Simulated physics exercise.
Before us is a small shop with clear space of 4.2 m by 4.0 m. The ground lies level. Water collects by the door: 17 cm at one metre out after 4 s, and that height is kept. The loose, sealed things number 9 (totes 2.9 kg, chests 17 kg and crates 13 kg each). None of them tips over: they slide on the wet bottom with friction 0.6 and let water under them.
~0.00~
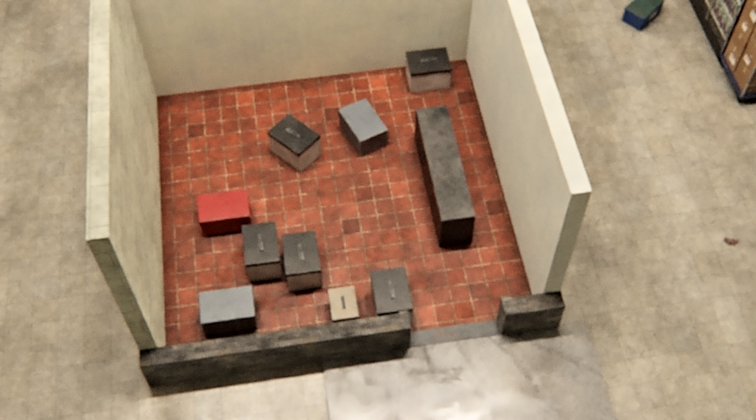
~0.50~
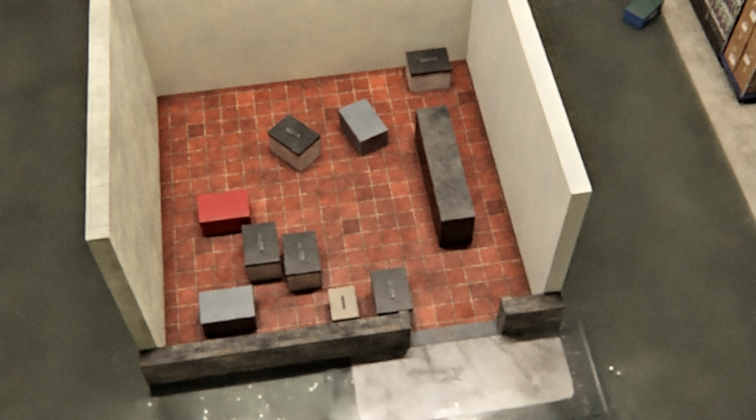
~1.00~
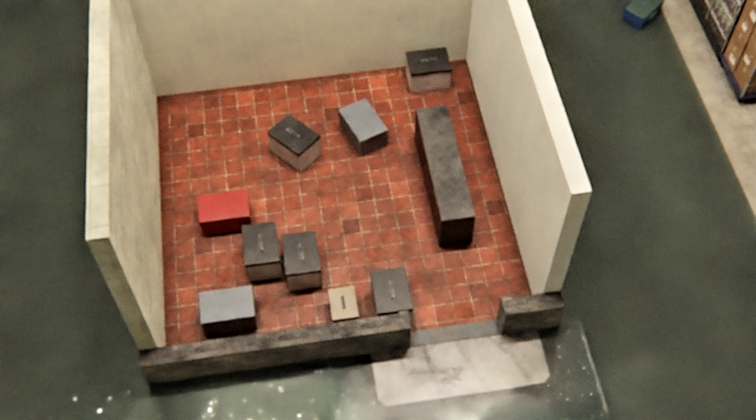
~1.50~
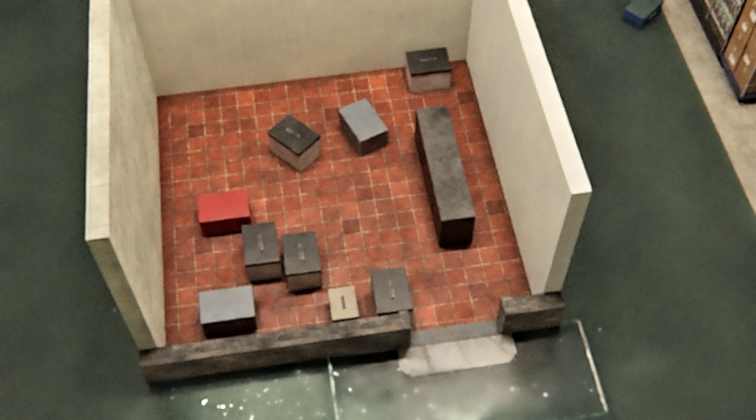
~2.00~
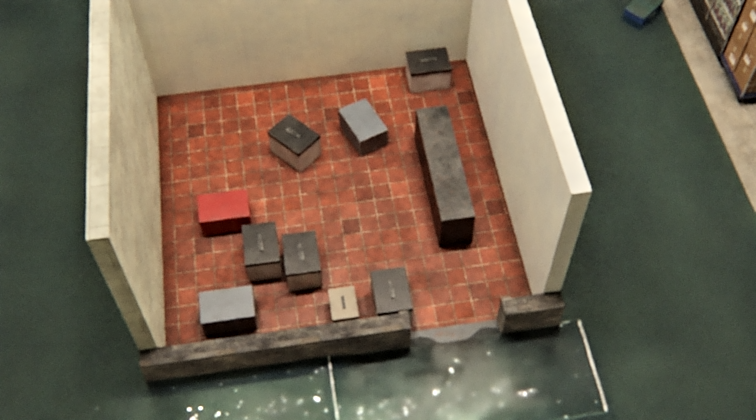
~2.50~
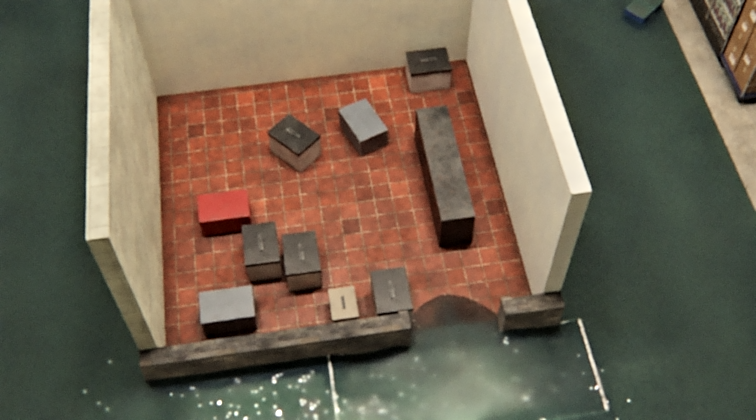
At the start, boxes and a long dark block sit on the red-tiled floor of a small walled shop, with dry ground outside. Dark water spreads around the walls and gradually covers the pale slab by the doorway, then creeps into the front opening, while the boxes stay still.
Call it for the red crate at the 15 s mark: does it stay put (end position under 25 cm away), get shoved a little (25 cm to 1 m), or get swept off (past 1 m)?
It gets shoved a little.
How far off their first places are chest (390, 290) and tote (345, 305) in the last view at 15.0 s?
Net displacement, in order: 10 cm; 5 cm.
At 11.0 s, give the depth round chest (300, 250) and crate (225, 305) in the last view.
Depths: Near 3 cm, then near 1 cm.
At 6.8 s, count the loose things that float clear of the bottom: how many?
I get 0.
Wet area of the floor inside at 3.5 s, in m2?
About 1.5 m2 is covered.
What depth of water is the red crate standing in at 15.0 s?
7 cm or so.
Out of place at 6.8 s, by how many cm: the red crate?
Close to 0 cm.
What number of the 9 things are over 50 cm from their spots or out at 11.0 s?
I make it 1.
After 3.5 s the red crate is near (223, 205), 0.0 m from its start, aground; 0 afloat.
After 6.8 s the red crate is near (223, 205), 0.0 m from its start, aground; 0 afloat.
After 11.0 s the red crate is near (223, 205), 0.0 m from its start, aground; 2 afloat.
After 15.0 s the red crate is near (215, 236), 0.4 m from its start, afloat; 5 afloat.
